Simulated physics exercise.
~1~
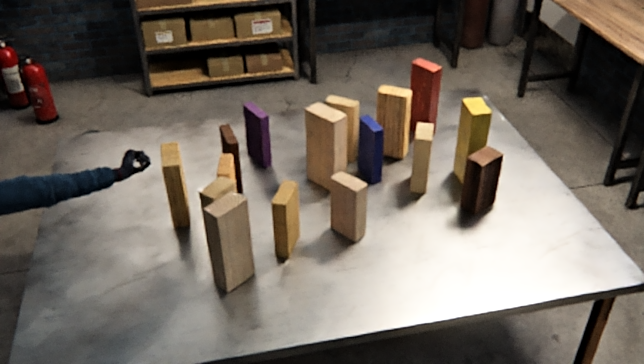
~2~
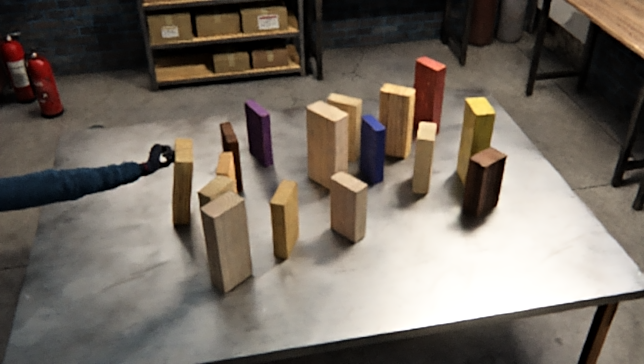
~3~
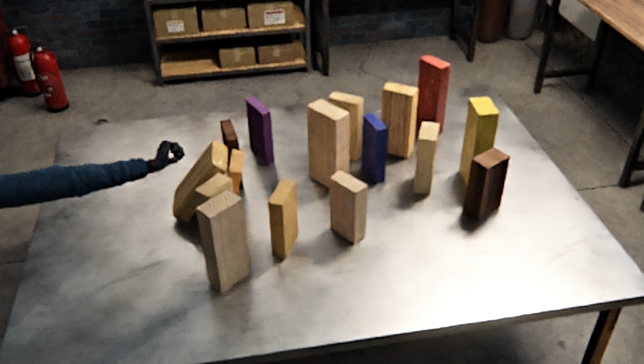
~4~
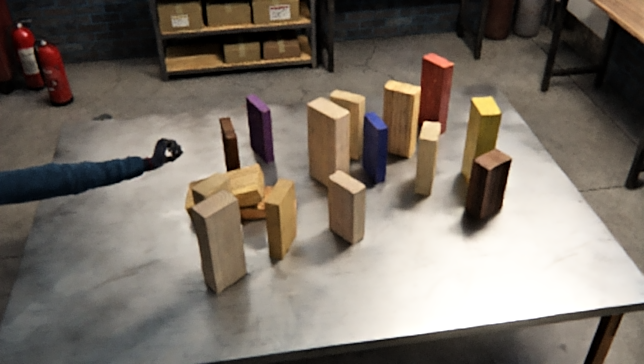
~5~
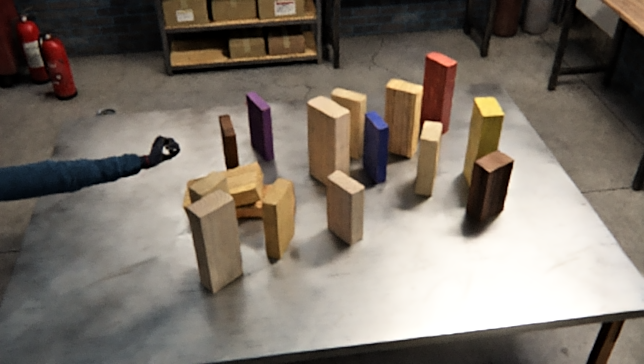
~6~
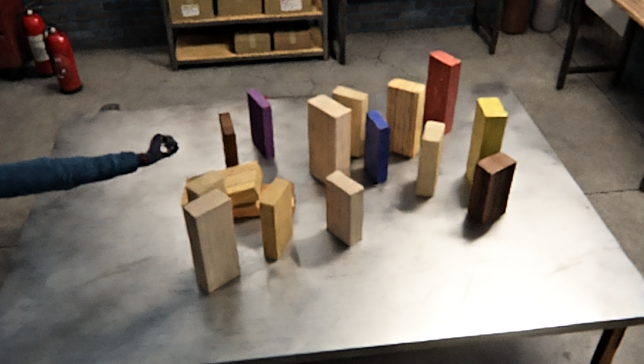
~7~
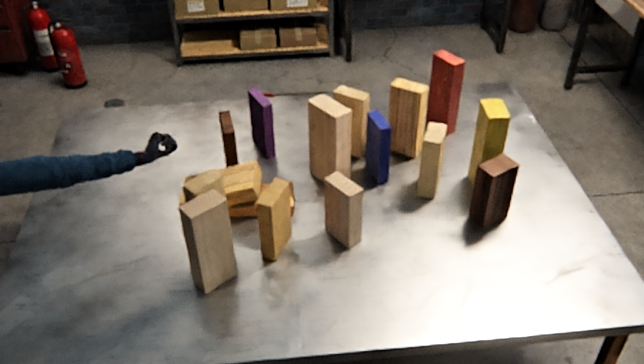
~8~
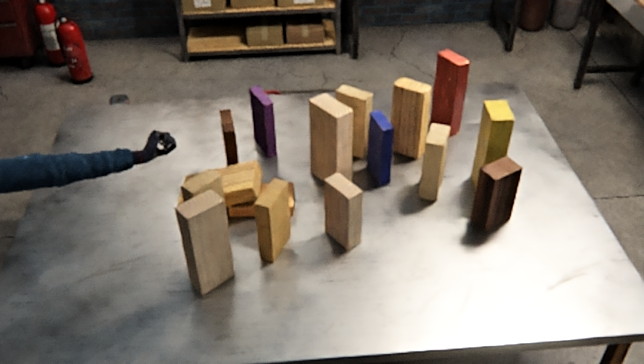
A dark-gloved hand nudged a tall wooden block at the left of a metal table, and it toppled rightward, taking down a neighboring block. The two came to rest in a heap, while the red, blue, purple and yellow blocks stayed standing.
